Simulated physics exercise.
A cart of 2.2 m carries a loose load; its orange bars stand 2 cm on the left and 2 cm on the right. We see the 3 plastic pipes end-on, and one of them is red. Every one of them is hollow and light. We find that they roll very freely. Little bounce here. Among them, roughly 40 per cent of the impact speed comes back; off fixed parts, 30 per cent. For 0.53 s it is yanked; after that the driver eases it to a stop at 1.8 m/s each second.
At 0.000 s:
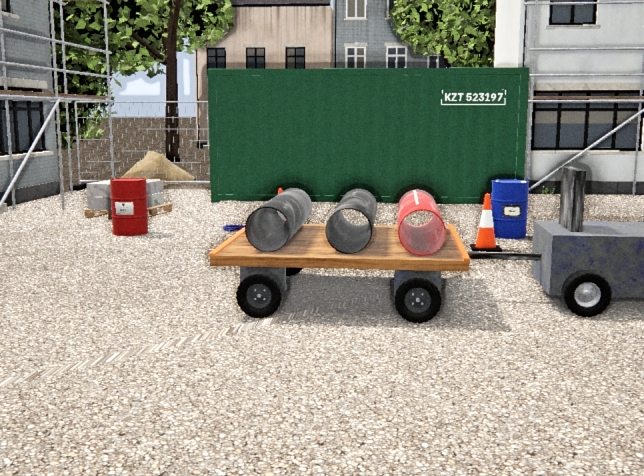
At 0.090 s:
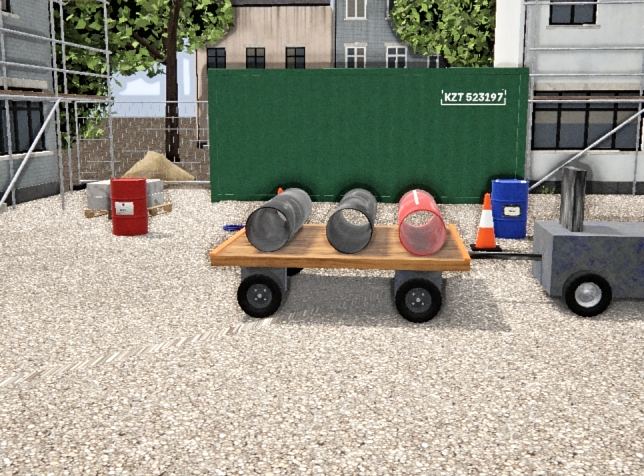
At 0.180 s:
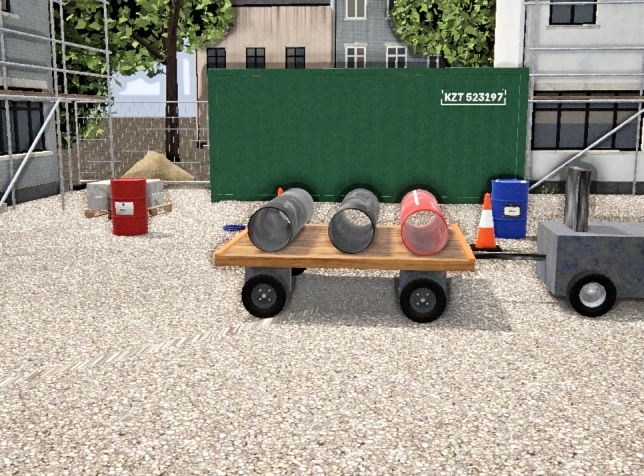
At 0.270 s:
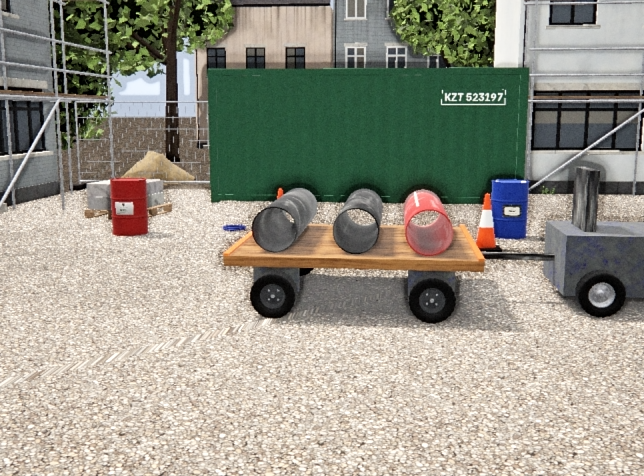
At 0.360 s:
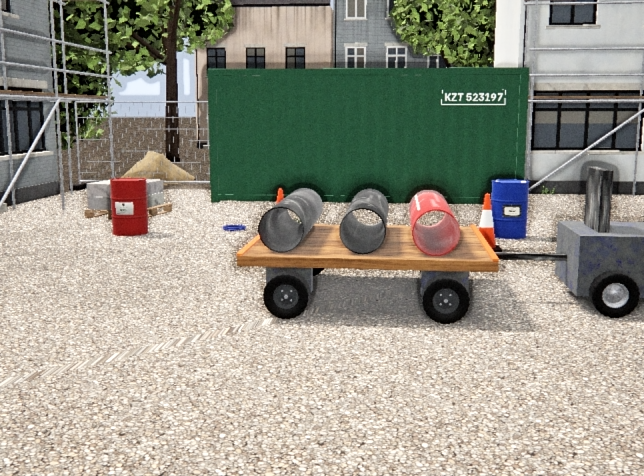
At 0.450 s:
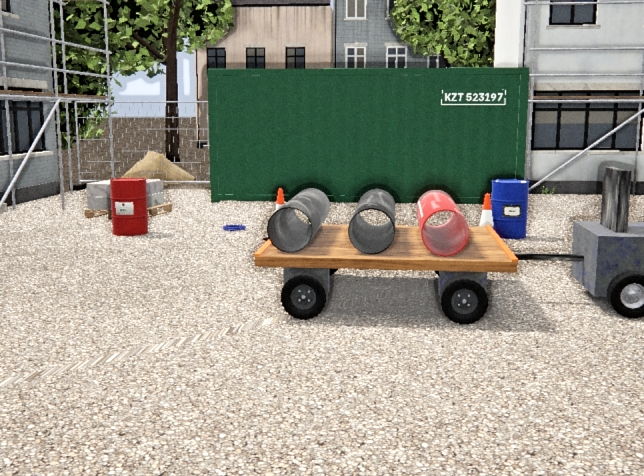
On a gravel lot in front of a green container, a wooden cart carrying two dark pipes and a red one stood still, then rolled slowly to the right behind a small grey vehicle, gradually picking up speed.
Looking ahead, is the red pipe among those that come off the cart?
Most likely it is held in.
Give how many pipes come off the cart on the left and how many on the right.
By side, that's 1 to the left and 0 to the right.
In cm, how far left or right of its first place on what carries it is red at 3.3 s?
By then red sits 80 left of where it began.
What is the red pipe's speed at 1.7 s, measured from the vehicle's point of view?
I'd put it near 0.1 m/s.
By 1.7 s, red is on the deck, 65 cm from the left bar, rolling left along the cart; 1 of 3 is off.
By 3.3 s, red is on the deck, 95 cm from the left bar, rolling right along the cart; 1 of 3 is off.
Finally (5.2 s), red is on the deck, 95 cm from the right bar; 1 of 3 is off.
